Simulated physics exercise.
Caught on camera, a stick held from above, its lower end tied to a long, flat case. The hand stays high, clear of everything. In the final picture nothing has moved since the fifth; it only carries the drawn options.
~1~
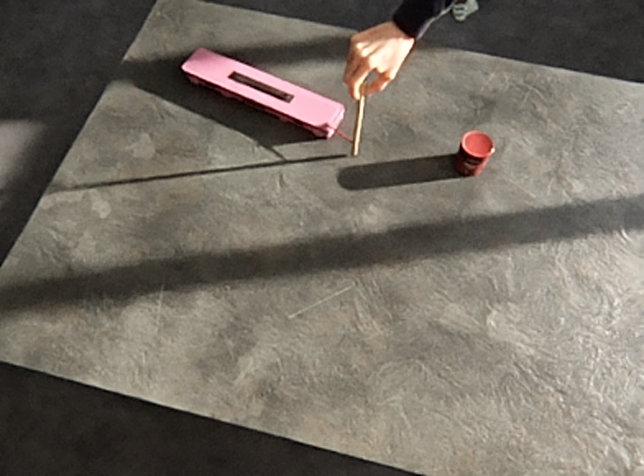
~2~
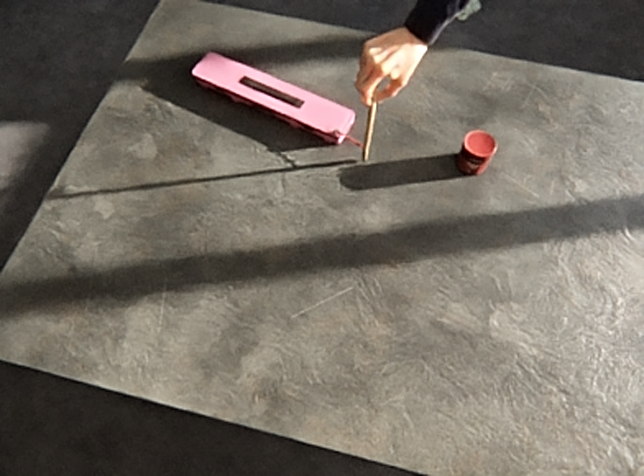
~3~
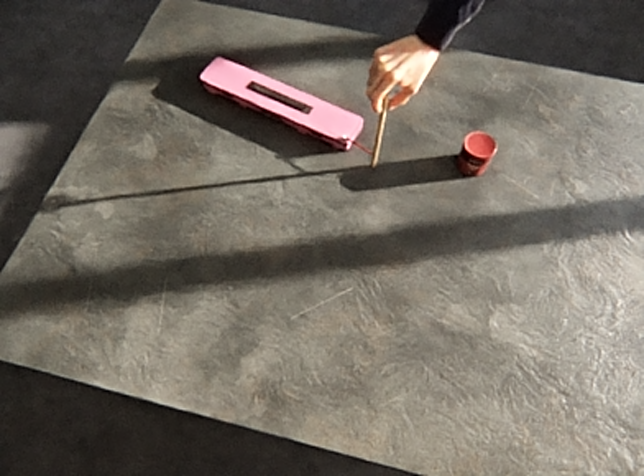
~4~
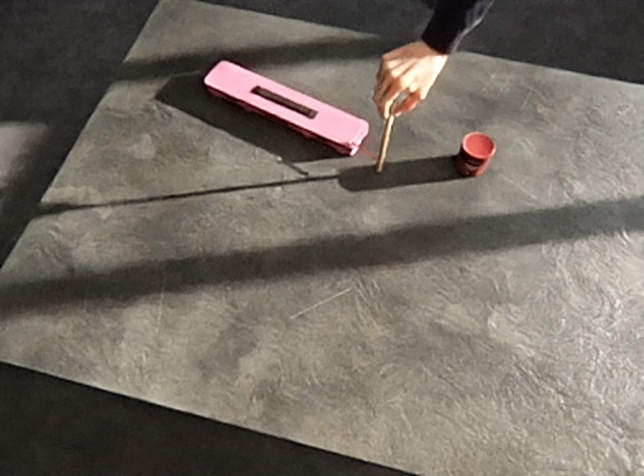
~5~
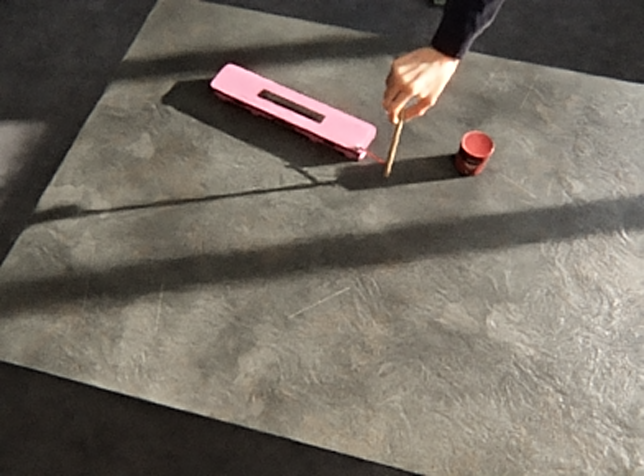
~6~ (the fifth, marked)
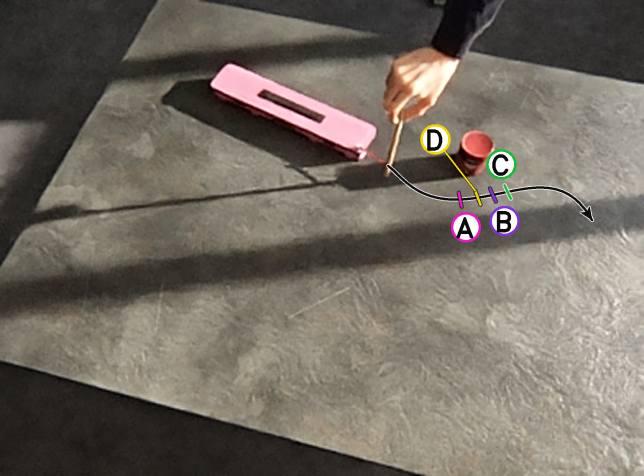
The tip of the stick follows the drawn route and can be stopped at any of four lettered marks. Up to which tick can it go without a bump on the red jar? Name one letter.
The farthest safe stop is D.
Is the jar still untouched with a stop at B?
No.
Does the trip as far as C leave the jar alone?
No.
On the copy, A at (460, 199); B at (493, 195); C at (508, 192); D at (478, 198); the route from (388, 166) via (491, 196) to (592, 220).
On D. First, foot of the stick (414, 189), middle of the case (316, 123).
Then, foot of the stick (446, 200), middle of the case (340, 138).
Finally, foot of the stick (477, 199), middle of the case (362, 147); nothing has been touched.
By contrast, A is safe but short; B is too far, the jar has been hit; C is too far, the jar has been hit.
